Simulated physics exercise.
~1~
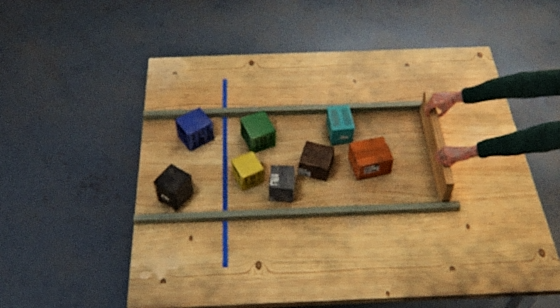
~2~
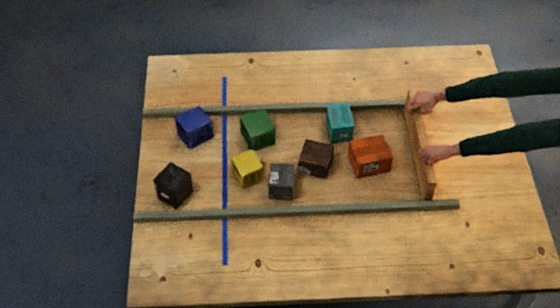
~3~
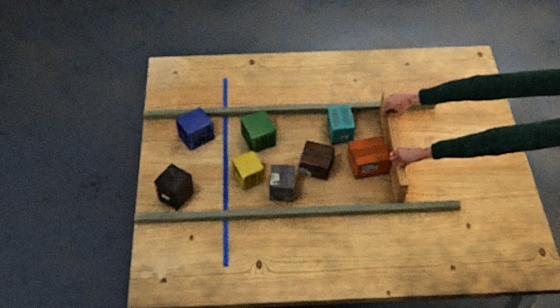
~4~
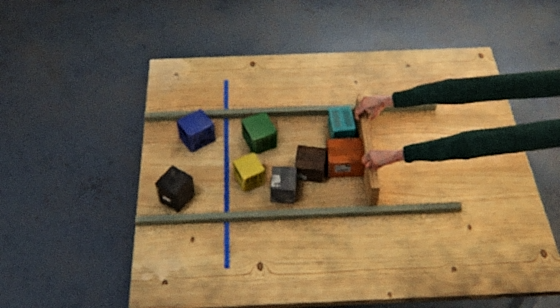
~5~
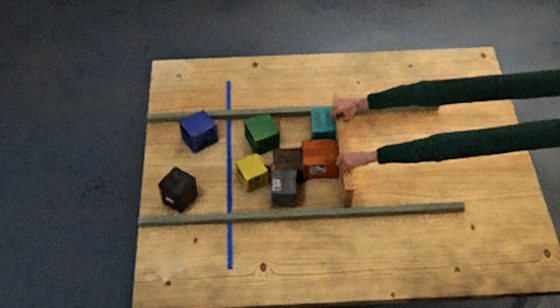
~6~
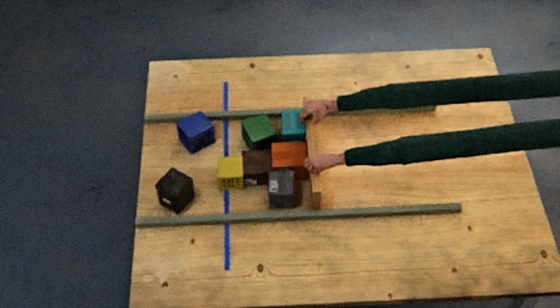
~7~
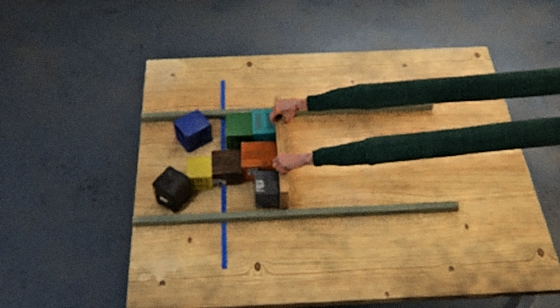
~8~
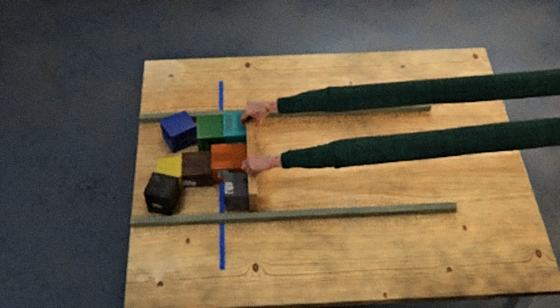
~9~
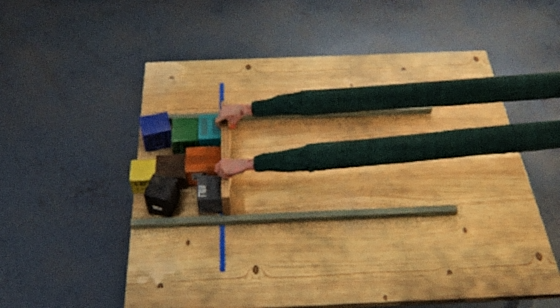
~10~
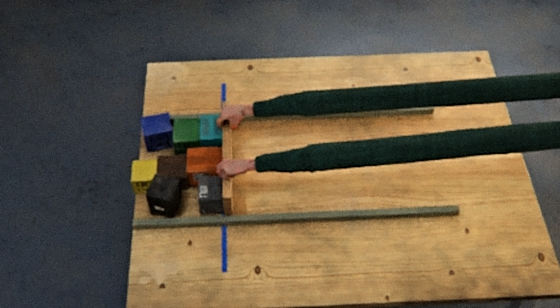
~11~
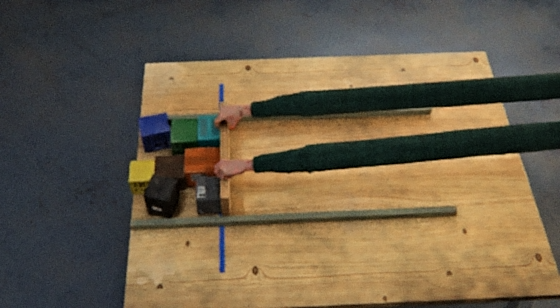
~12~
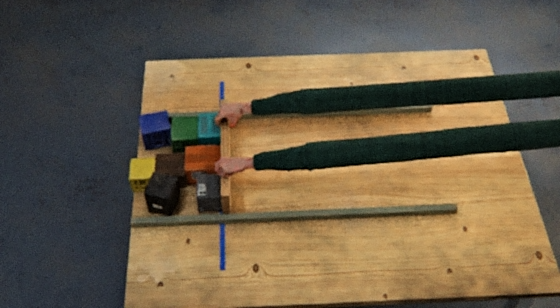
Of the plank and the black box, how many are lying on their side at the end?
None of them are lying on their side, as both the plank and the black box are still upright.
